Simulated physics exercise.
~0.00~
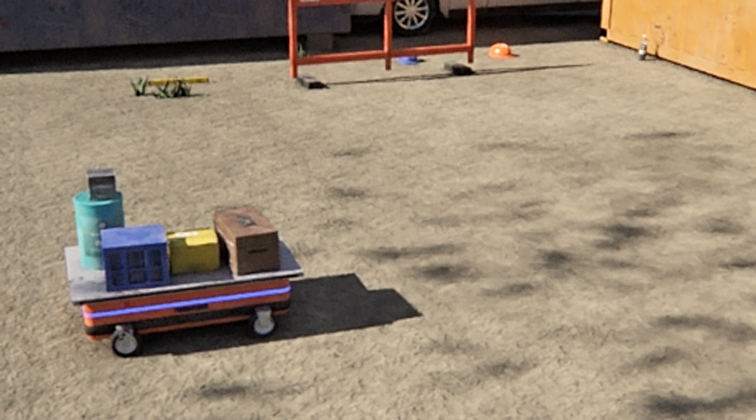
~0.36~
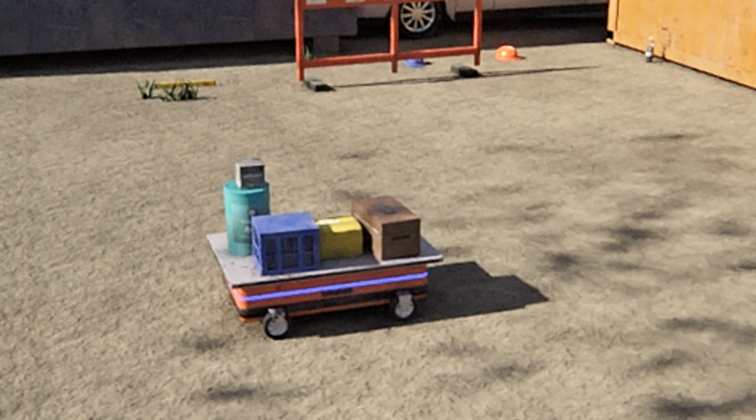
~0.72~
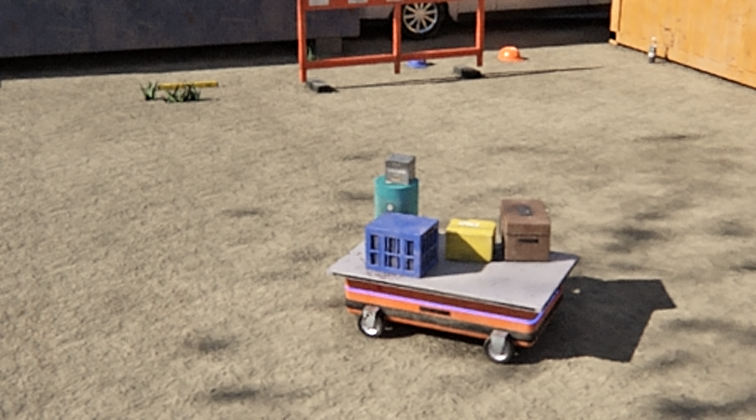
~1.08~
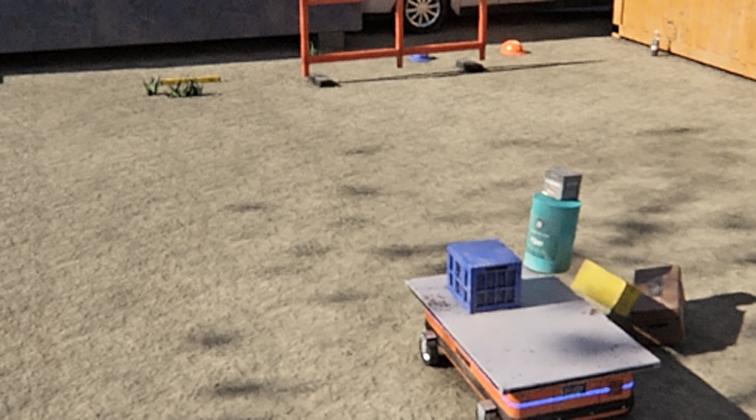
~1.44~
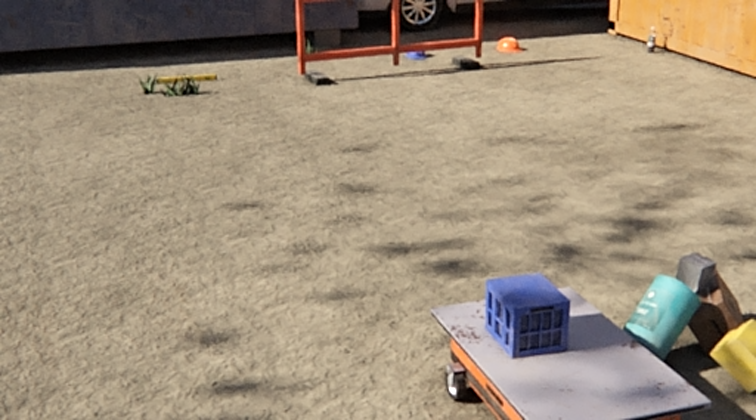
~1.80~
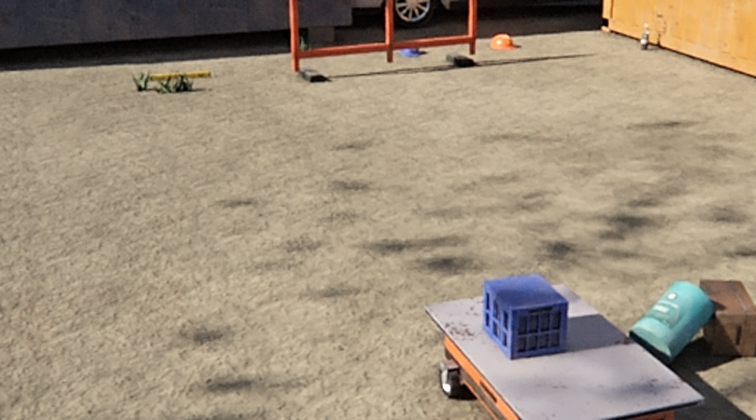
A loaded cart rolls right and turns, spilling everything except a blue crate, then stops.
